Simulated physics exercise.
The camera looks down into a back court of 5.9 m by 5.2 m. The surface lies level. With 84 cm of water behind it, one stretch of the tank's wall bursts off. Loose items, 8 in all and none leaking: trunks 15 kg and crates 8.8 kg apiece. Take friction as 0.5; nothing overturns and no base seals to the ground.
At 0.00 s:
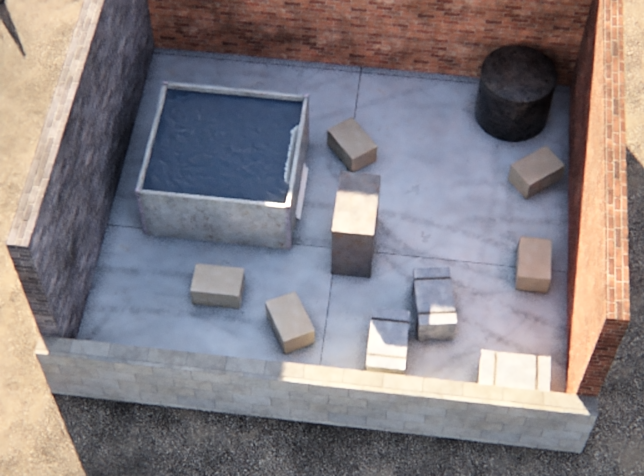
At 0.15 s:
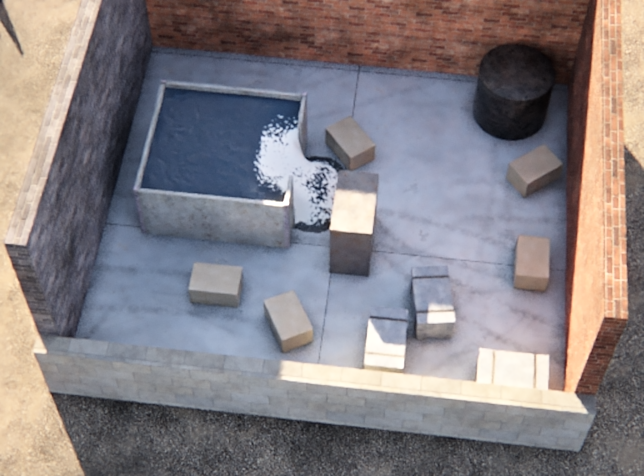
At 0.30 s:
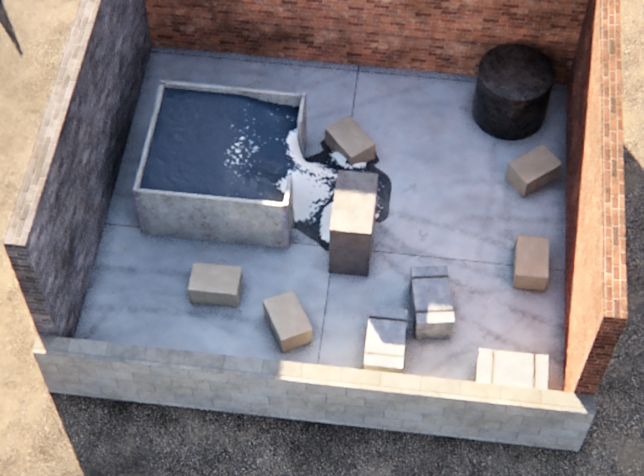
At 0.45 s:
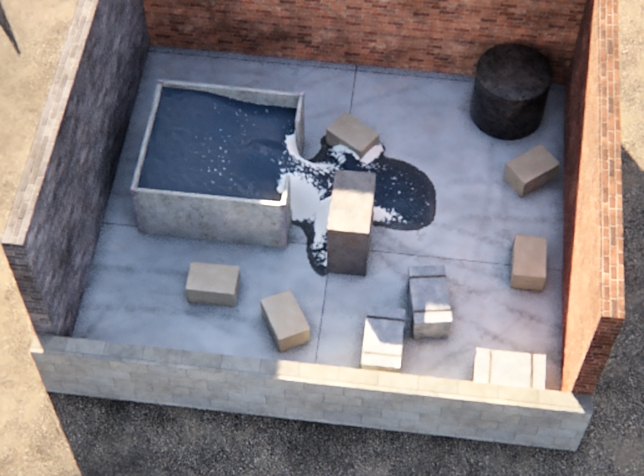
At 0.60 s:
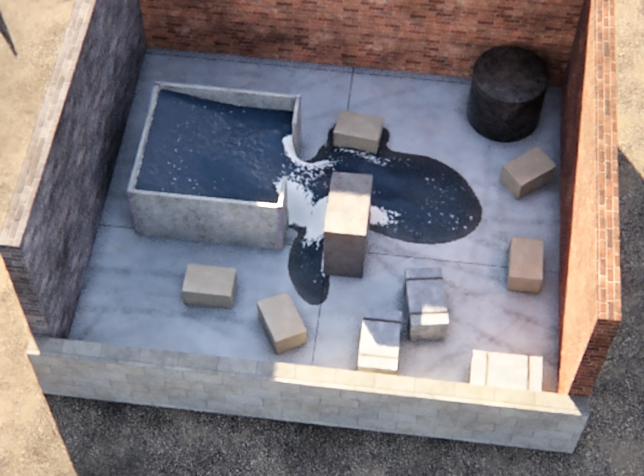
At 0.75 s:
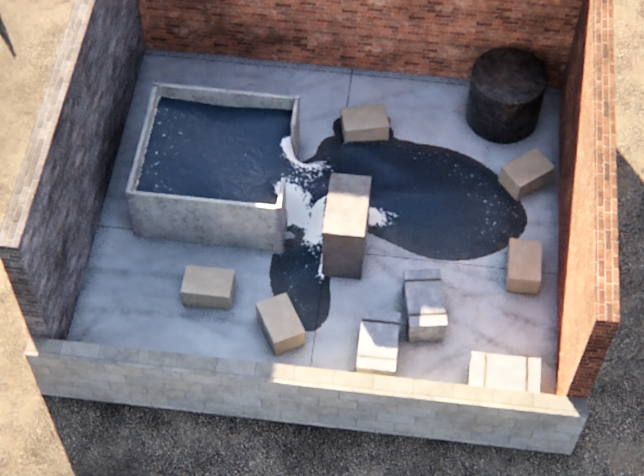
In a walled back court, one side of a water tank burst open, and dark water poured out around a tall block, spread rightward and toward the front, and pushed one crate slightly.
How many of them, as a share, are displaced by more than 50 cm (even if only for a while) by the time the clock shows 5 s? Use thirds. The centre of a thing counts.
It is two thirds or more.
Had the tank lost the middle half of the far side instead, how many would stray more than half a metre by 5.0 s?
In that case 3 of them.
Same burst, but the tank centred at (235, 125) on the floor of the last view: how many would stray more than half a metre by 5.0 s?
Then 7.
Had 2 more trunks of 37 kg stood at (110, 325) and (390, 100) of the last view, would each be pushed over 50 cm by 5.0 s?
In that order: Less, past it.
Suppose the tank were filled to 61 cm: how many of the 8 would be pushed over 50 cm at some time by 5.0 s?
In that case 4 of them.
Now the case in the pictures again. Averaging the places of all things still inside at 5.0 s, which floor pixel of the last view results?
At about (329, 274).
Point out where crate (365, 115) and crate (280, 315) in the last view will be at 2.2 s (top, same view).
Near (385, 75) and (193, 347).
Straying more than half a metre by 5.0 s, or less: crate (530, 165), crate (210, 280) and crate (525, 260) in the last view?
In that order: Past it, less, past it.
After 1.1 s 1 of 8 are over 50 cm from their spots; 0 afloat.
After 2.2 s 3 of 8 are over 50 cm from their spots; 2 afloat.
After 3.5 s 3 of 8 are over 50 cm from their spots; 3 afloat.
After 5.0 s 6 of 8 are over 50 cm from their spots, and 6 have been at some point; 6 afloat.
